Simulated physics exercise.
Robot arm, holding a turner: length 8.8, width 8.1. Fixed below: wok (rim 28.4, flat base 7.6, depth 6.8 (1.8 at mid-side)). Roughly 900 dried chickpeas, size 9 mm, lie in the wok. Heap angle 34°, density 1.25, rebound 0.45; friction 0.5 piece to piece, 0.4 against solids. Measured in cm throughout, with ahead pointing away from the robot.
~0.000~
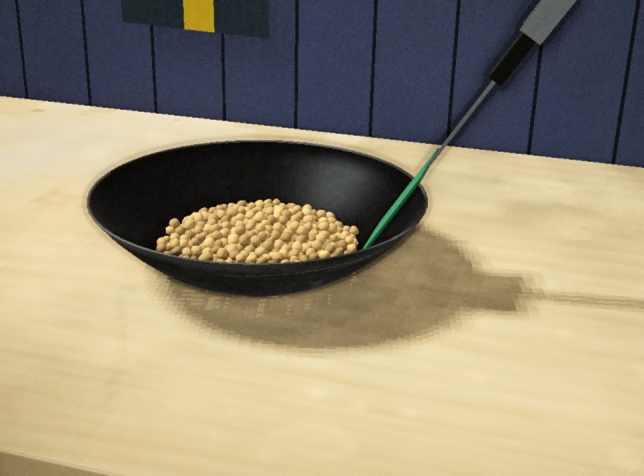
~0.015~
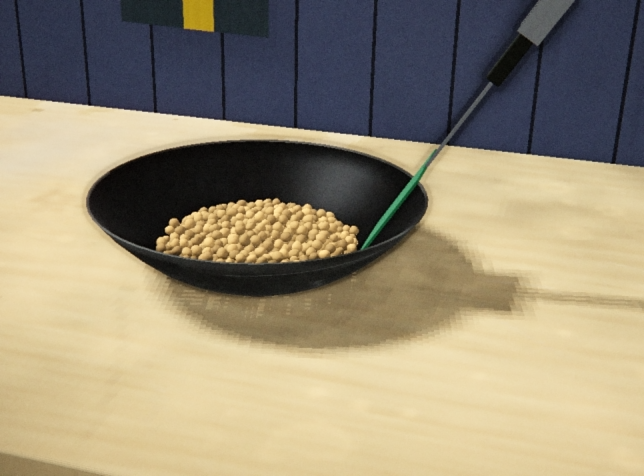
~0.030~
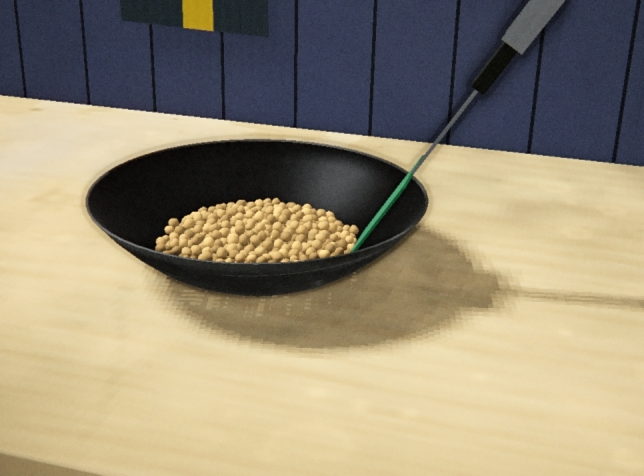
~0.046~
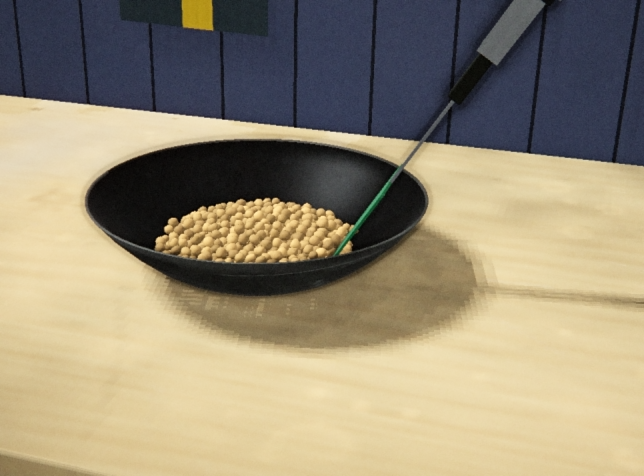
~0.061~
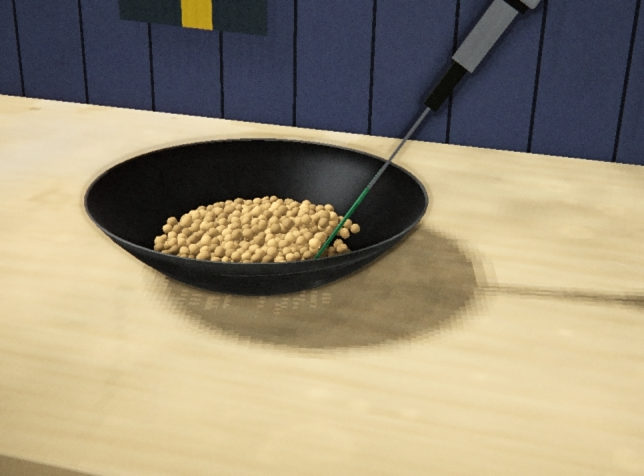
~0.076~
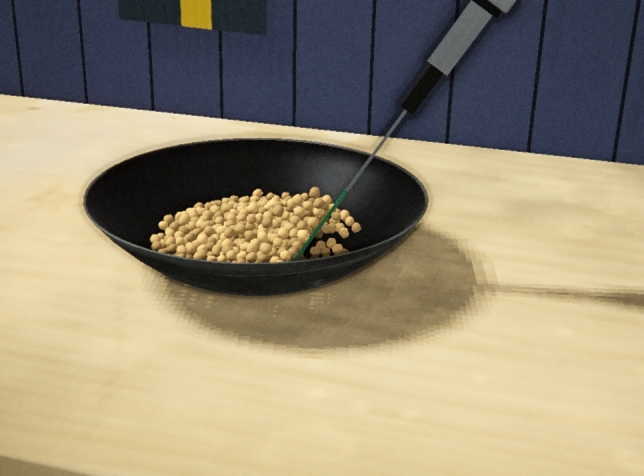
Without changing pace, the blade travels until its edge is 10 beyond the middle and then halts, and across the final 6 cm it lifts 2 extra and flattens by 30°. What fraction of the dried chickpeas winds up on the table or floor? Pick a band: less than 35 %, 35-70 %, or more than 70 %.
It falls in the band 35-70 %.
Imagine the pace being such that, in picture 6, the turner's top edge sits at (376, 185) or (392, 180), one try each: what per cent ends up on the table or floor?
First try about 30 %, second try about 15 %.
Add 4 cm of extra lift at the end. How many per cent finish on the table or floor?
About 40 %.
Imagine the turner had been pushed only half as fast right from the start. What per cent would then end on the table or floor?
In that case some 15 per cent.
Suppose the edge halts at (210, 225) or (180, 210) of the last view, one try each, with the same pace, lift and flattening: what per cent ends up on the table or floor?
The two tries give near 0 and near 20 in a hundred.
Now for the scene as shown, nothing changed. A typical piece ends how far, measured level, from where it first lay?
I'd put it at close to 8 centimetres.
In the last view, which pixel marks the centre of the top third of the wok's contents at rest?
Somewhere around (187, 224) in the last picture.
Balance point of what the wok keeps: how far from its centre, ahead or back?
Some 3.0 cm ahead of the centre.
After 0.11 s, sloping 58°, highest piece 10 above the table; 900 in the wok.
After 0.15 s, sloping 50°, highest piece 12 above the table; 898 in the wok, 2 on the blade or in flight.
After 0.37 s, sloping 28°, highest piece 14 above the table; 523 in the wok, 87 on the table or floor, 290 on the blade or in flight.
After 1.42 s, sloping 28°, highest piece 5 above the table; 522 in the wok, 378 on the table or floor.
At rest, 522 in the wok, 378 on the table or floor. That is 42 % on the table or floor.
